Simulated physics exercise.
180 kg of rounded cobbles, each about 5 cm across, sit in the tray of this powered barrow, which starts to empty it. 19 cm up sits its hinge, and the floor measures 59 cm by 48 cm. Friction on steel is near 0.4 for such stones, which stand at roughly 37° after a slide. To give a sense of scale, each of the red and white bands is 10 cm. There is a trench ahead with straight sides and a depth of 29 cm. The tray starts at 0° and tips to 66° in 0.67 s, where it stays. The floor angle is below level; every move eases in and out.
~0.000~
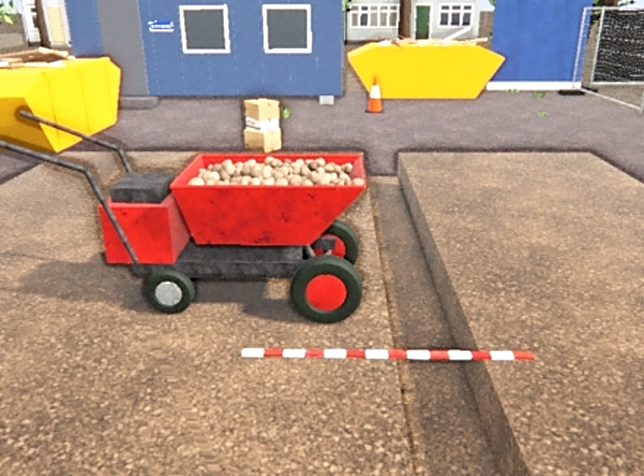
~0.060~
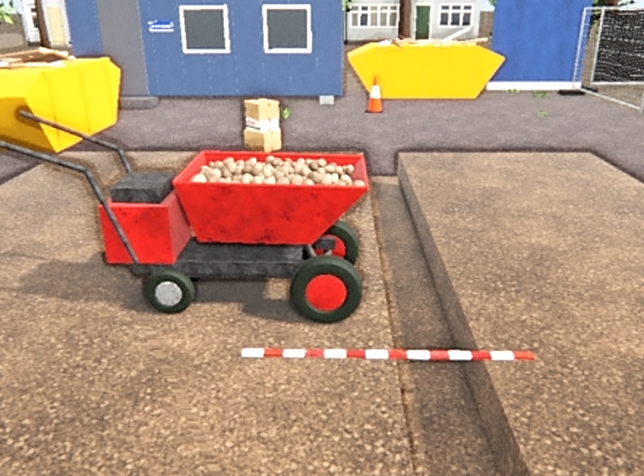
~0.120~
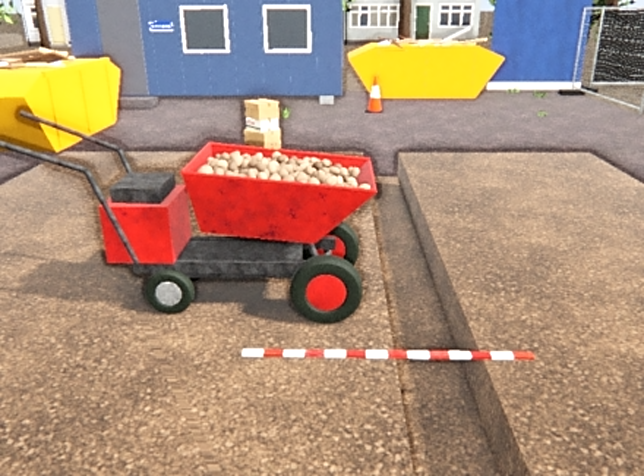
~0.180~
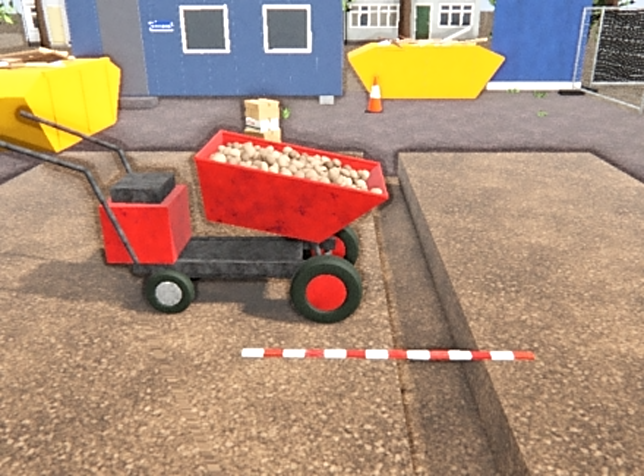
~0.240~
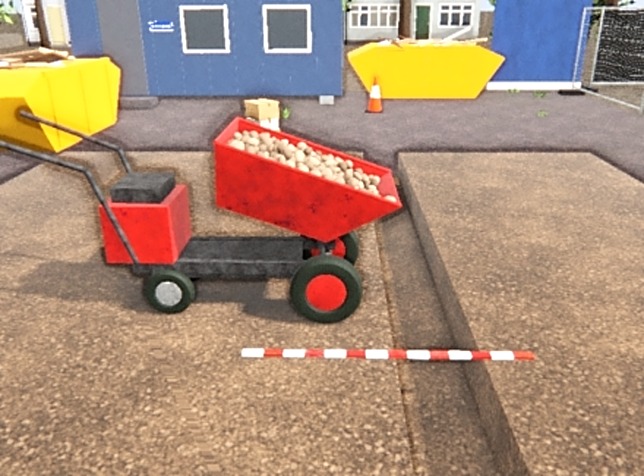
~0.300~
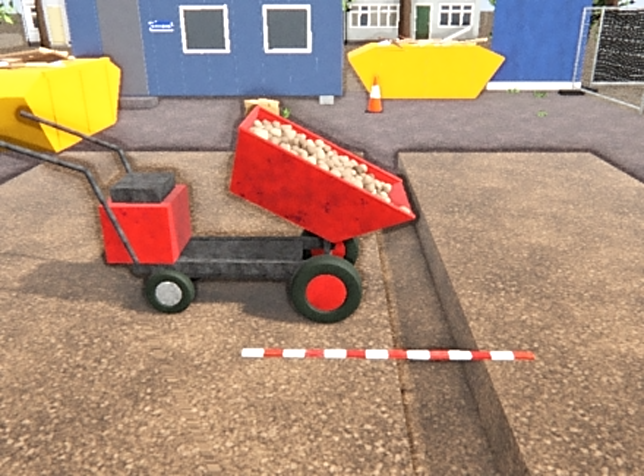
A red powered barrow with black wheels and a tray full of pale, rounded stones stands on brown, gritty ground, seen from its side and slightly above by a still camera. A straight-sided trench lies to its right, a red-and-white banded pole in front, and yellow skips, an orange cone and blue cabins behind. The tray tilts steadily, its left end rising and its right lip dipping over the trench's near edge, while the stones shift with it.
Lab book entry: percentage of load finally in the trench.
Approx. 37 percent.
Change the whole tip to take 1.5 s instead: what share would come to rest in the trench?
Then some 50 per cent would.
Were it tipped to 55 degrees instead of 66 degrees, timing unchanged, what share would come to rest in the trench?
Then roughly 25 percent.
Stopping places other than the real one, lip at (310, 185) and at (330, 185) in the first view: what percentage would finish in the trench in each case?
Result: Close to 85 then close to 65 per cent.
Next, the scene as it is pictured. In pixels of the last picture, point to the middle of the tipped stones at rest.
Somewhere near pixel (490, 296).
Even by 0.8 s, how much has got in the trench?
About 5 per cent by then.
After 0.5 s the floor is at 55°; 100 % in the tray; the foremost stones are at (427, 232).
After 0.8 s the floor is at 66°; 73 % in the tray, 7 % in the trench, 20 % past the trench; the foremost stones are at (503, 288).
After 1.1 s the floor is at 66°; 27 % in the tray, 12 % in the trench, 61 % past the trench; the foremost stones are at (641, 292).
After 3.1 s the floor is at 66°; 0 % in the tray, 37 % in the trench, 63 % past the trench; the foremost stones are past the picture's edge.
